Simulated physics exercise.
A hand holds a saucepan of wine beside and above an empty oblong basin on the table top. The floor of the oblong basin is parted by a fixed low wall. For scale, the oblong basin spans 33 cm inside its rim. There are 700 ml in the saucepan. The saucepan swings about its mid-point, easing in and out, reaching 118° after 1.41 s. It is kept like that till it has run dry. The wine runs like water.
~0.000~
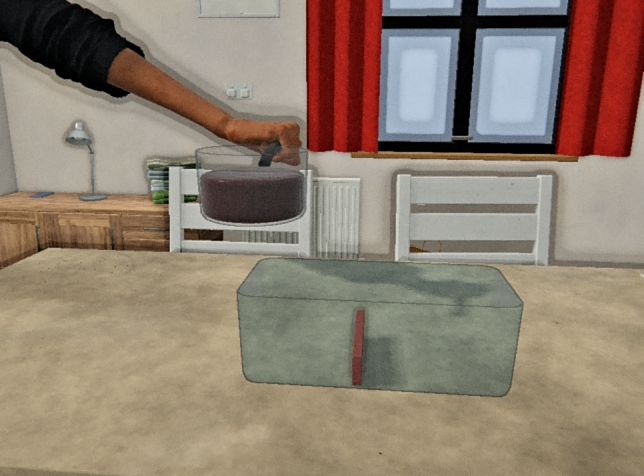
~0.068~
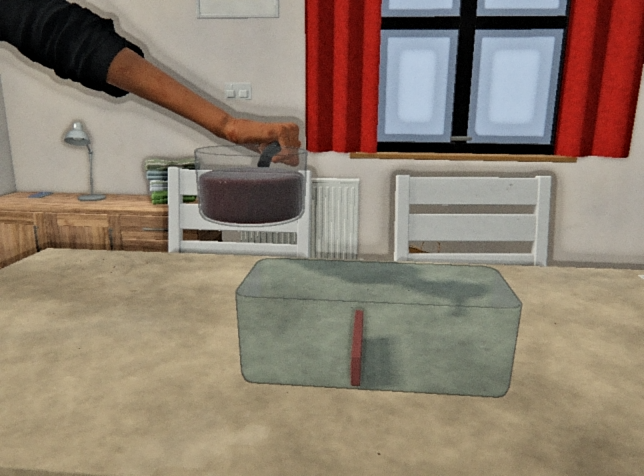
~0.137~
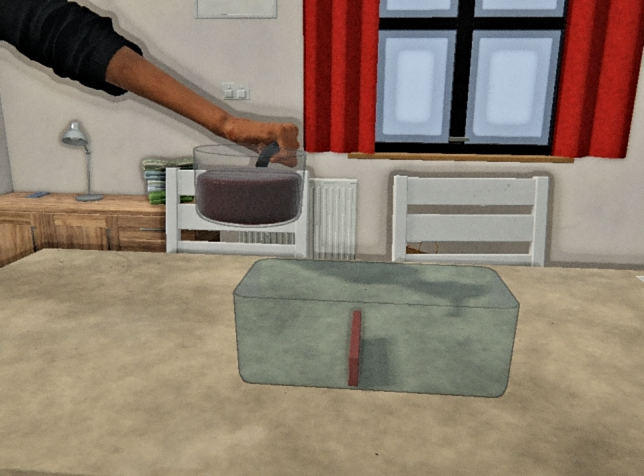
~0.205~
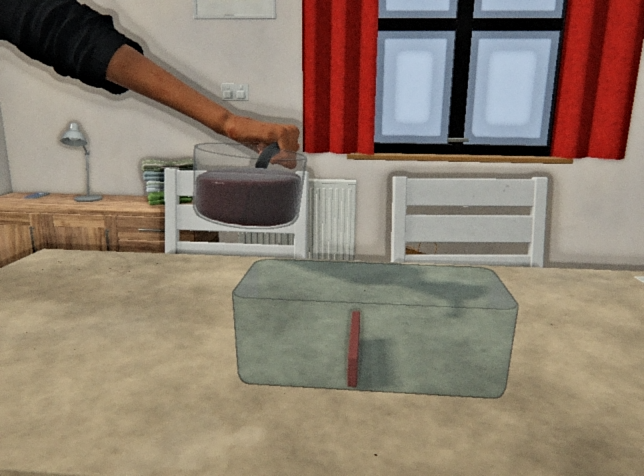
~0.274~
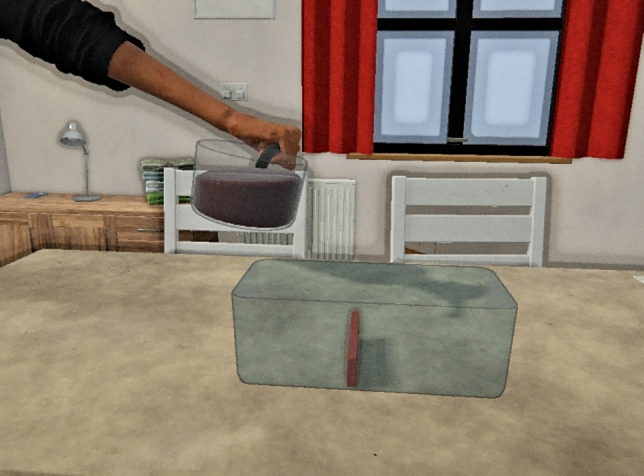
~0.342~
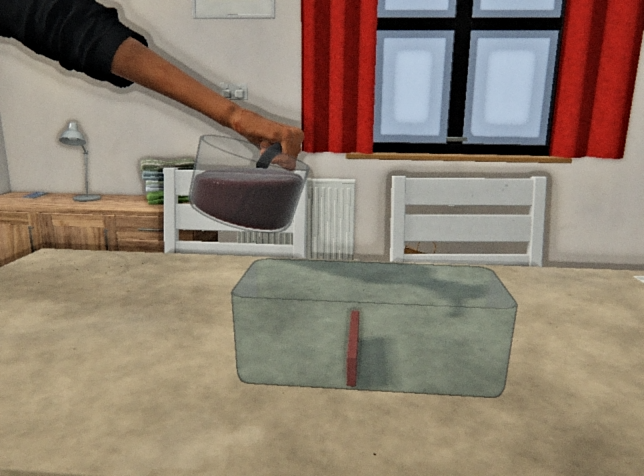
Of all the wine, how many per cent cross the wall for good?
Roughly 37 per cent is past the wall.
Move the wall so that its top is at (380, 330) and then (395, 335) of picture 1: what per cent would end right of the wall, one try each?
First 5, then 5 per cent.
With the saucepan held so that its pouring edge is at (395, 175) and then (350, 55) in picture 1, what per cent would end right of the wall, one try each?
In turn about 95 and 90 per cent.
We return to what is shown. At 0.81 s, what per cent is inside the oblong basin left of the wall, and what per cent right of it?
Some 8 per cent left and 5 right.
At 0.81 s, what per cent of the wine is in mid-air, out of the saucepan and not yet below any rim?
Some 28 per cent.
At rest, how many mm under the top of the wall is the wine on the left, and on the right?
Left about 18 mm, right about 30 mm.
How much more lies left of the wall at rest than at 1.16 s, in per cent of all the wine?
Near 14 in a hundred.
Then, 0.81 s in, the tilt is 73° and 60 per cent is still to pour, 8 is left of the wall and 5 right of it.
Then, 1.16 s in, the tilt is 109° and 8 per cent is still to pour, 49 is left of the wall and 36 right of it.
Then, 1.52 s in, the tilt is 118° and 0 per cent is still to pour, 62 is left of the wall and 37 right of it.
Then, 1.91 s in, the tilt is 118° and 0 per cent is still to pour, 62 is left of the wall and 37 right of it.
Finally, 62 per cent lies left of the wall, 37 right of it and 1 outside.
